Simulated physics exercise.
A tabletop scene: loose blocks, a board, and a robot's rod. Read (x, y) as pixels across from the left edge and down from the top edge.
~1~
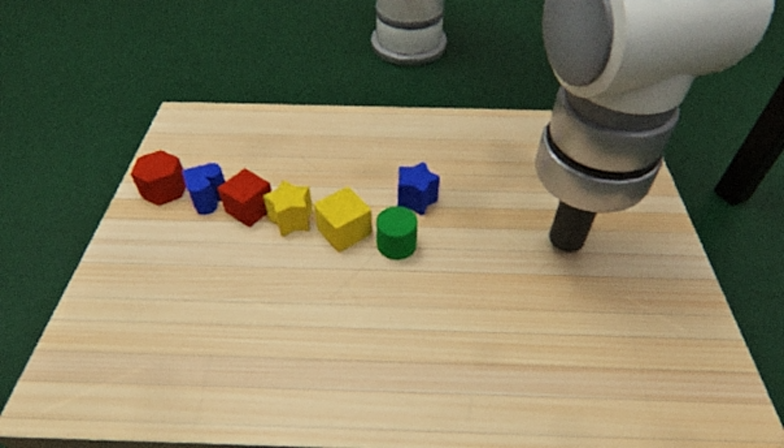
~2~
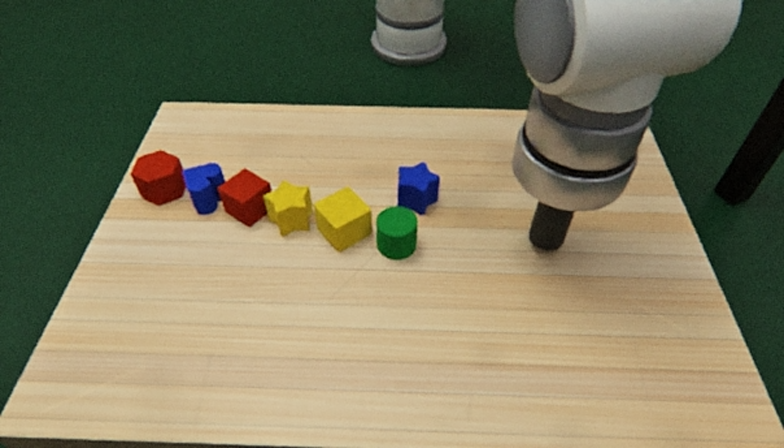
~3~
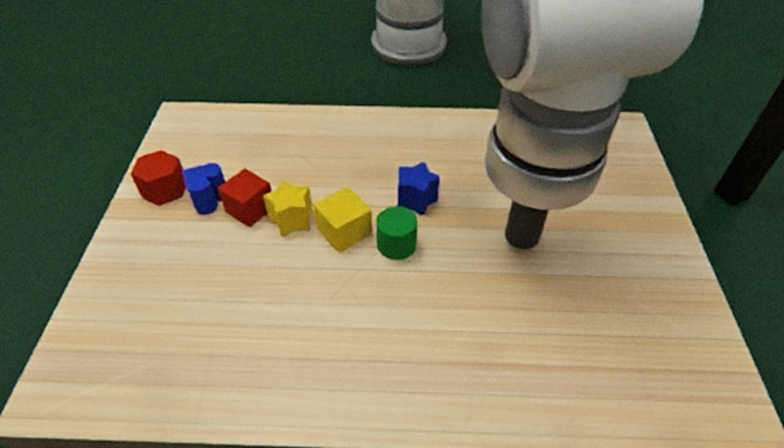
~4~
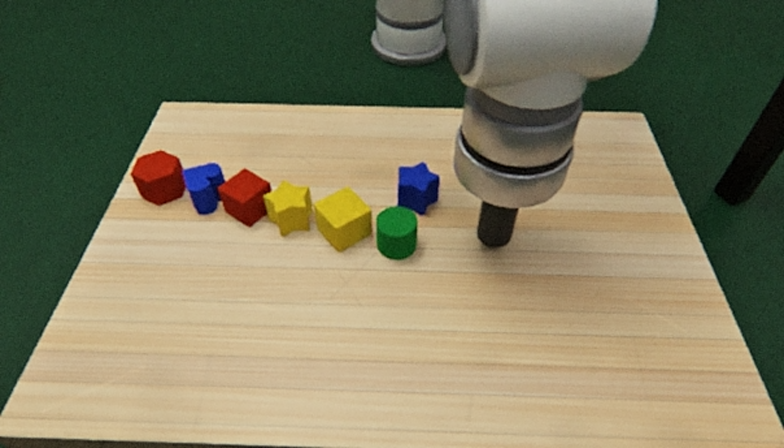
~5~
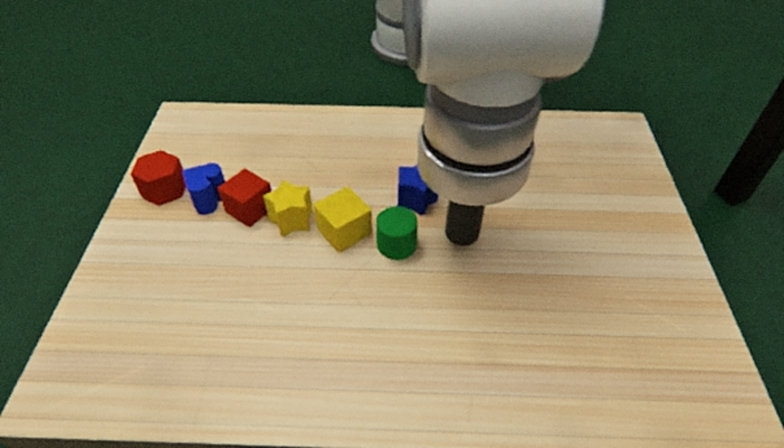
A robot arm with a dark rod stands over a pale wooden tabletop, seen from above at an angle against a dark green floor. Across the left and middle sit a red six-sided block, blue heart, red block, yellow star, yellow block and green round block, with a blue star behind. The arm glides left toward the green block, touching nothing, while the blocks and camera stay still.
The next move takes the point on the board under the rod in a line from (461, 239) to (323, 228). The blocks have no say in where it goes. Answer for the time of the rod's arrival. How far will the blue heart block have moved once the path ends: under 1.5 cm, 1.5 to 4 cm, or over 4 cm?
Distance: Between 1.5 and 4 cm.
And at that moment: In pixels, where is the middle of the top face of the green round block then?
About (343, 237).
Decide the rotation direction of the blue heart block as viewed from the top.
Clockwise, from overhead.
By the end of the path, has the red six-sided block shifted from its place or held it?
It is no longer where it was.
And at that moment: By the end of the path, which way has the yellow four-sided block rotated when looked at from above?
The block spins anticlockwise.
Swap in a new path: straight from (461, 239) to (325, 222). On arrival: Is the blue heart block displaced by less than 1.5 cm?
Yes
What follows on the original path. One third of the way, rod (414, 230); yellow four-sided block (339, 205); green round block (378, 223).
Two thirds of the way, rod (367, 227); yellow star-shaped block (278, 195), turned 15° clockwise; yellow four-sided block (321, 203); green round block (348, 235).
At the end, rod (322, 222); red six-sided block (147, 162), turned 15° anticlockwise; blue heart block (184, 167), turned 25° clockwise; yellow star-shaped block (235, 199), turned 25° clockwise; yellow four-sided block (274, 207), turned 25° anticlockwise; green round block (343, 237).
